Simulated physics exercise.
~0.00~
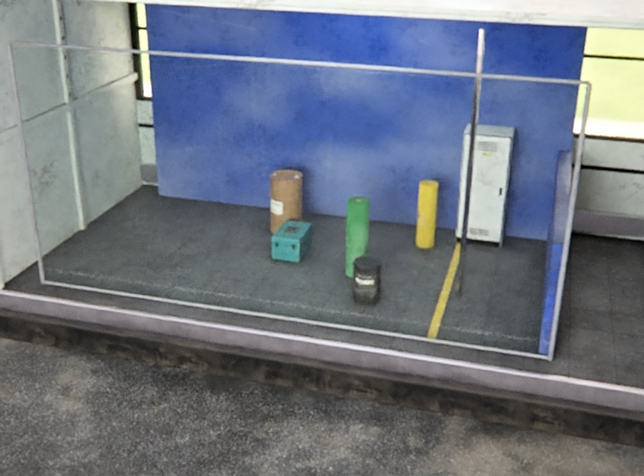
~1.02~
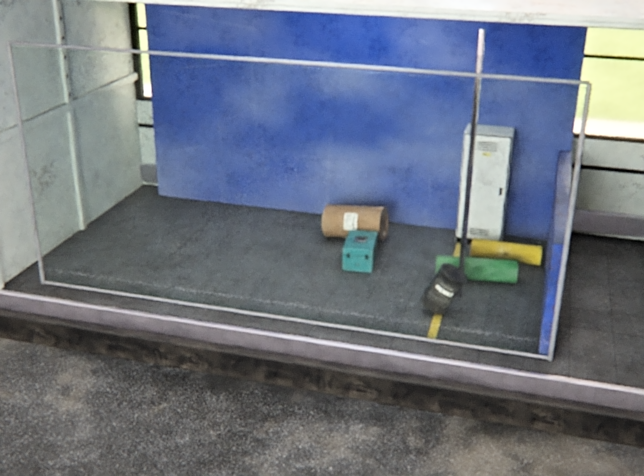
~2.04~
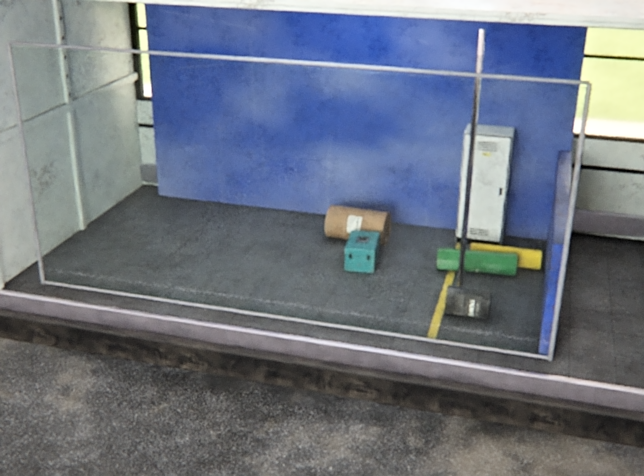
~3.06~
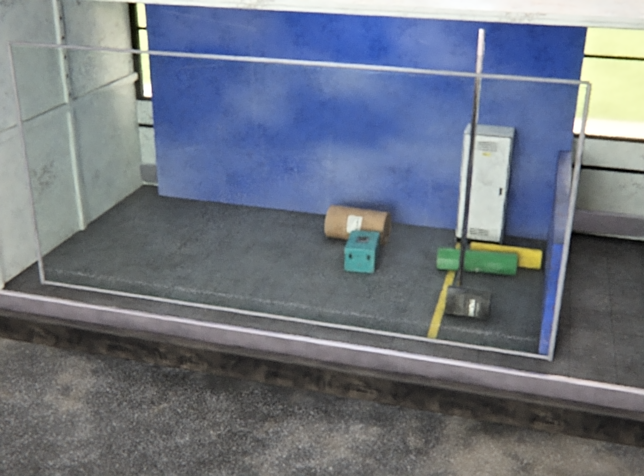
In the video, a brown drum, teal toolbox, green roll, yellow roll and black bucket shift right across a gray floor, all but the toolbox tipping onto their sides. The rolls and bucket come to rest beyond the yellow line, while the drum and toolbox stop short.
